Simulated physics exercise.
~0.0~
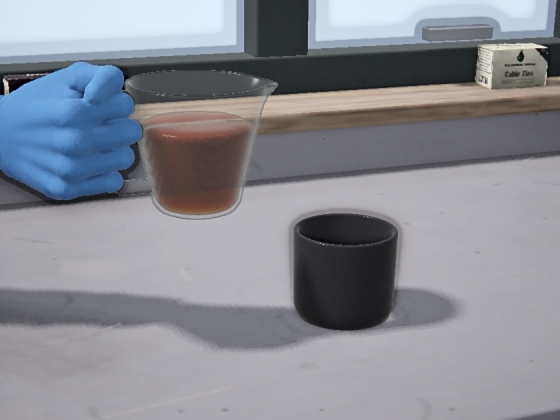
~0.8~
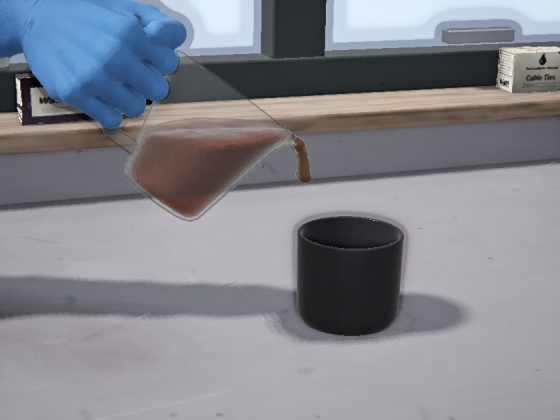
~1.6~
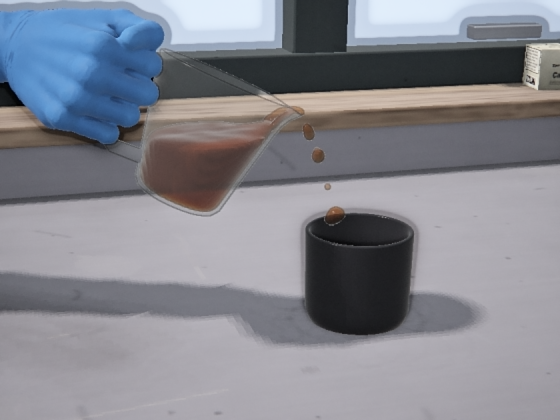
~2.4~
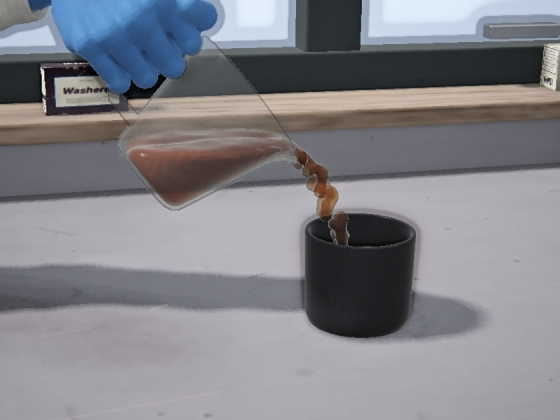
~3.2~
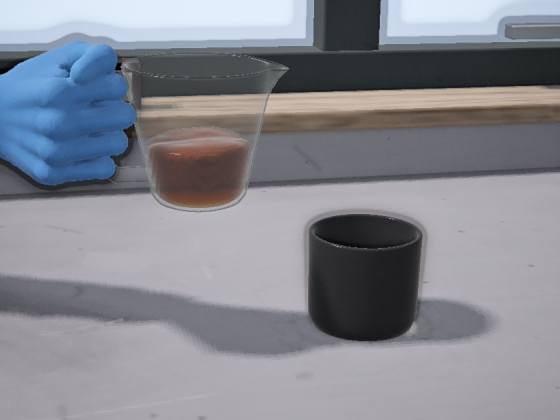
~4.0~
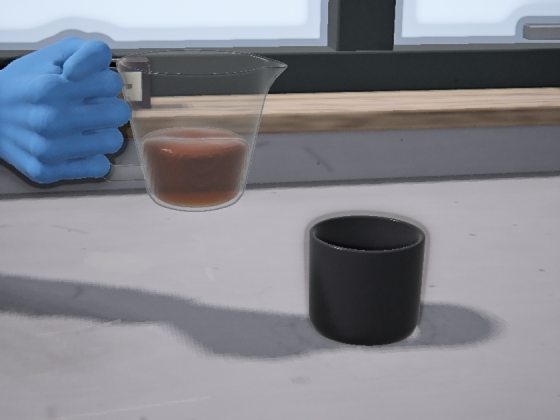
On a grey work surface, a blue-gloved hand tips brown liquid into a black mug, then levels the jug.
